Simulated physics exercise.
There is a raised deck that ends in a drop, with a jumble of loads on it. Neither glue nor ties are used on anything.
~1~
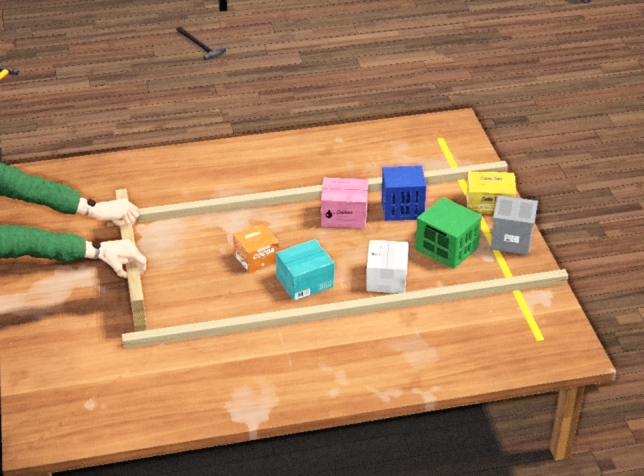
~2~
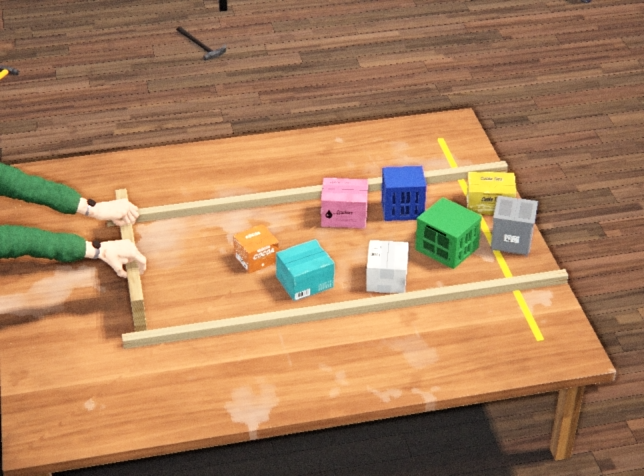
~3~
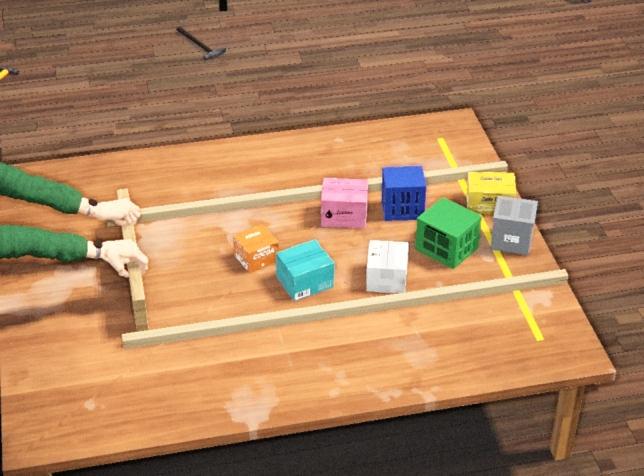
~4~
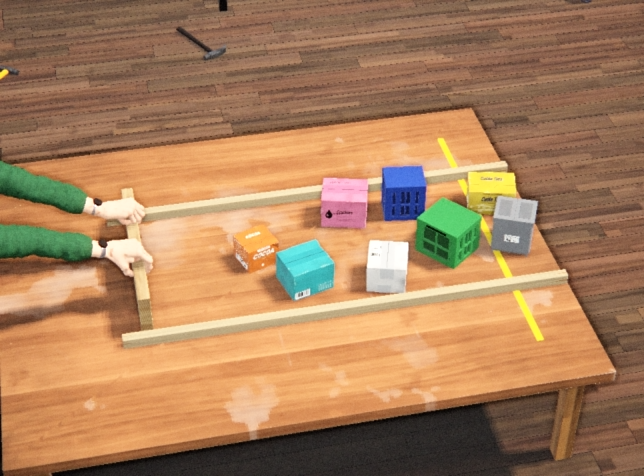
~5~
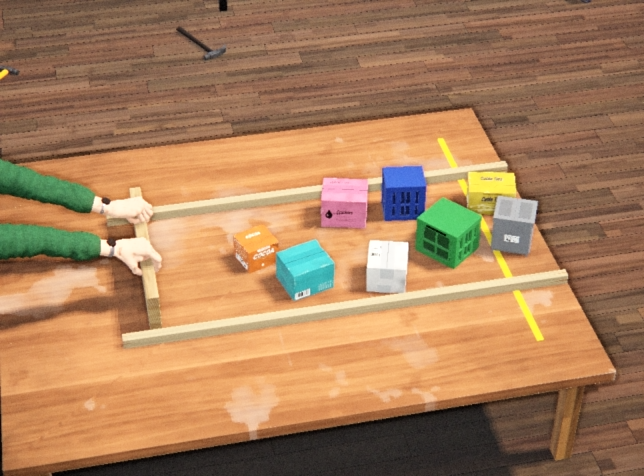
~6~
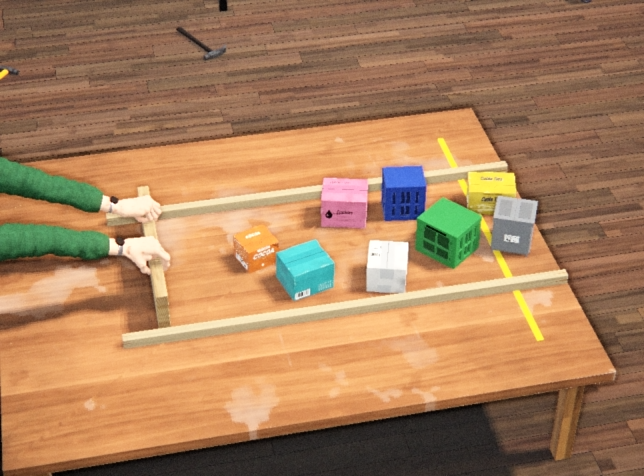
A wooden plank, held by two green-sleeved hands, stayed still at first, then slid slowly a short way right between two rails on a table, while the scattered boxes and crates ahead stayed put.
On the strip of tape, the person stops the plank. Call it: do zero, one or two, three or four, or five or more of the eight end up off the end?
Five or more end up off it.
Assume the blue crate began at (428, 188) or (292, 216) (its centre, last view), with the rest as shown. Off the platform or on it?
Going in order, the first time it ends up below and the second time it is still up there.
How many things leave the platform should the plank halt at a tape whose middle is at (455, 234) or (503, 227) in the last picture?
Tallies: 2, 5.
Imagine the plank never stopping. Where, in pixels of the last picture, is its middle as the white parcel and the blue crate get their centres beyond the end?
Its middle is around (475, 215) and around (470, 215).
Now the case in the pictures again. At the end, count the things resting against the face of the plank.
It is in contact with 3.
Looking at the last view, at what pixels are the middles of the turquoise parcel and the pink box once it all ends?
Turquoise parcel at about (522, 244), pink box at about (490, 180).
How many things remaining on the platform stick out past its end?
It totals 0.
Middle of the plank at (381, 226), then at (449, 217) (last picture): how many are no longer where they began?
Answer - first 6, then 8.
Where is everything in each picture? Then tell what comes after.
Grey tote (513, 226); yellow box (491, 193); green crate (448, 233); plank (131, 260); tape (486, 230), in the first frame.
Yellow box (491, 193); pink box (345, 203), in the second frame.
Green crate (448, 233); blue crate (403, 193), in the third frame.
Grey tote (513, 226); plank (137, 259), in the fourth frame.
Yellow box (491, 193); orange box (256, 249), in the fifth frame.
Grey tote (513, 226); yellow box (491, 193); green crate (448, 233); plank (154, 257); tape (486, 230), in the sixth frame.
Early on, none off yet; grey tote at rest near (513, 226); yellow box at rest near (491, 193); green crate at rest near (448, 233).
Finally, the number that fall off is five or more; lost, white parcel, blue crate, green crate, yellow box and grey tote.
